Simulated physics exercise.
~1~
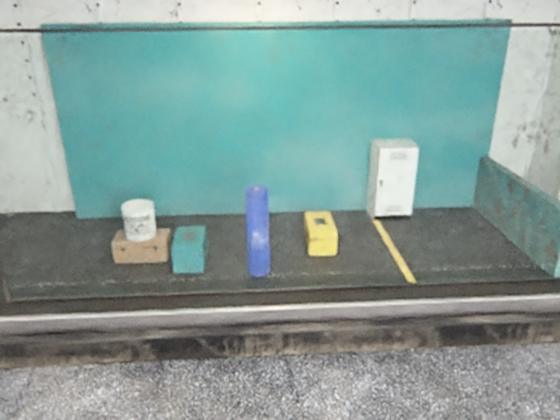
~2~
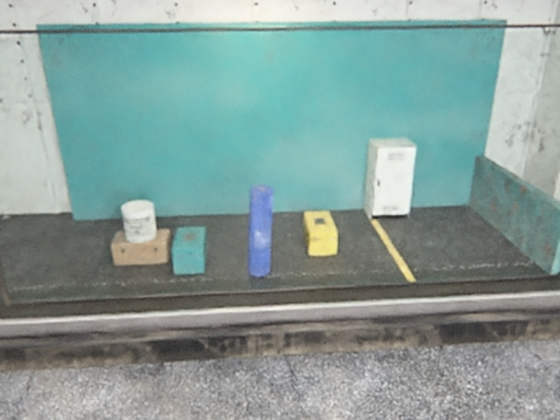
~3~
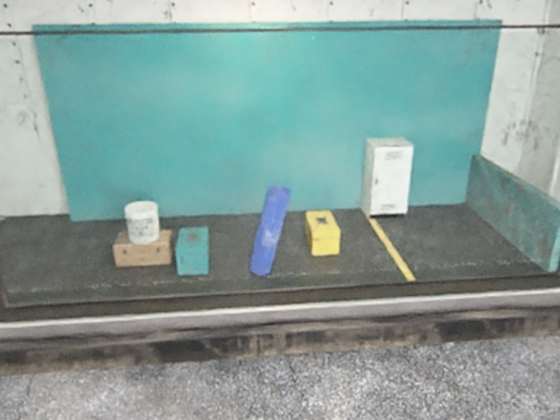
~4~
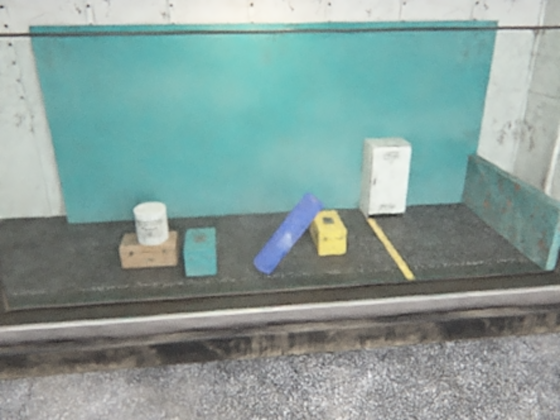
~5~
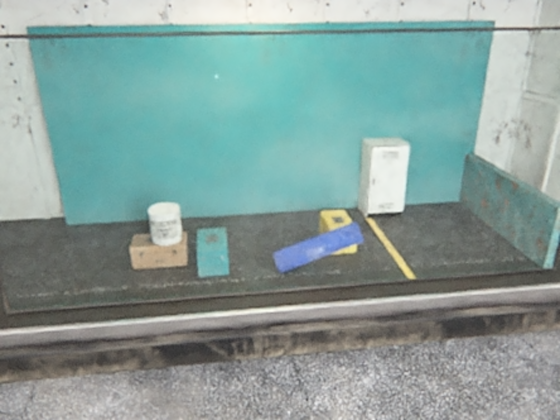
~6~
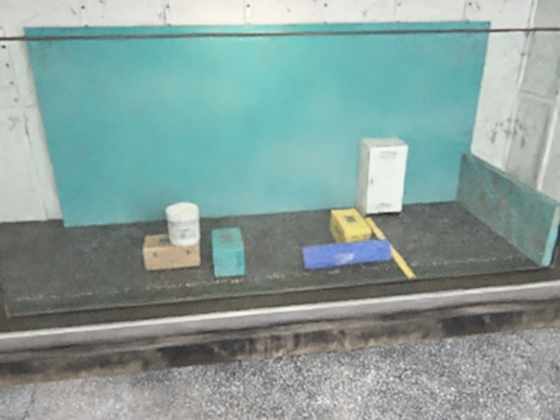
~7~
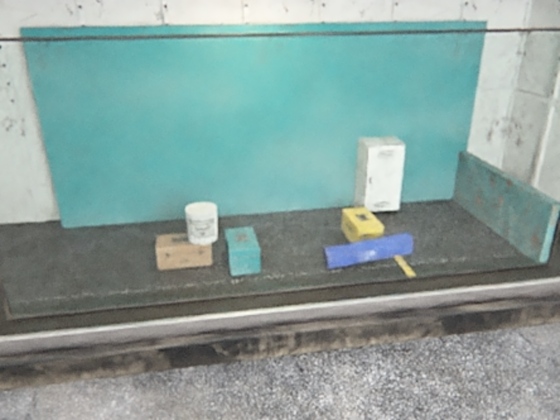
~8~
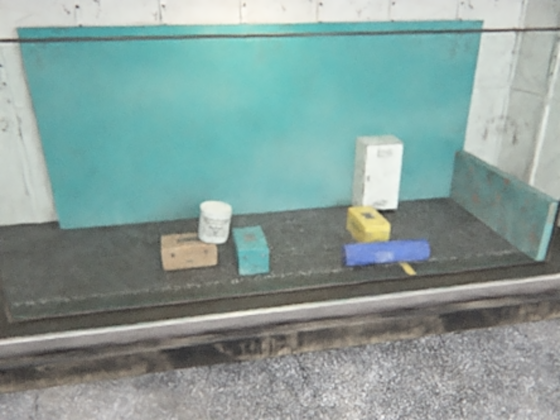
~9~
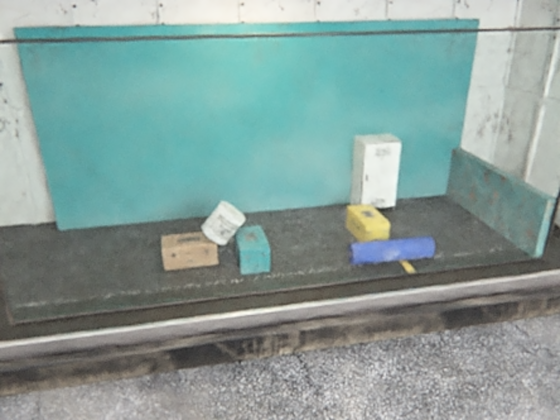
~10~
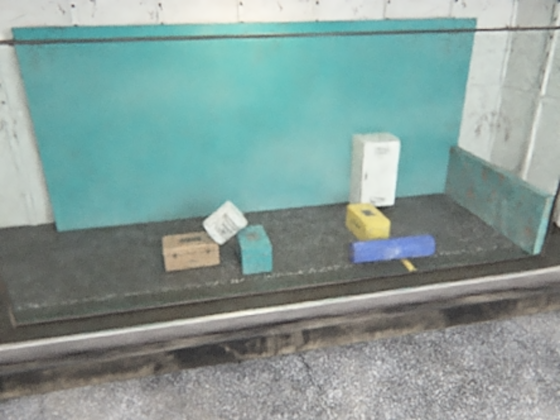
Blue roll toppling right onto its side as toolboxes and a white bucket slide right, the bucket finally tipping between two boxes.
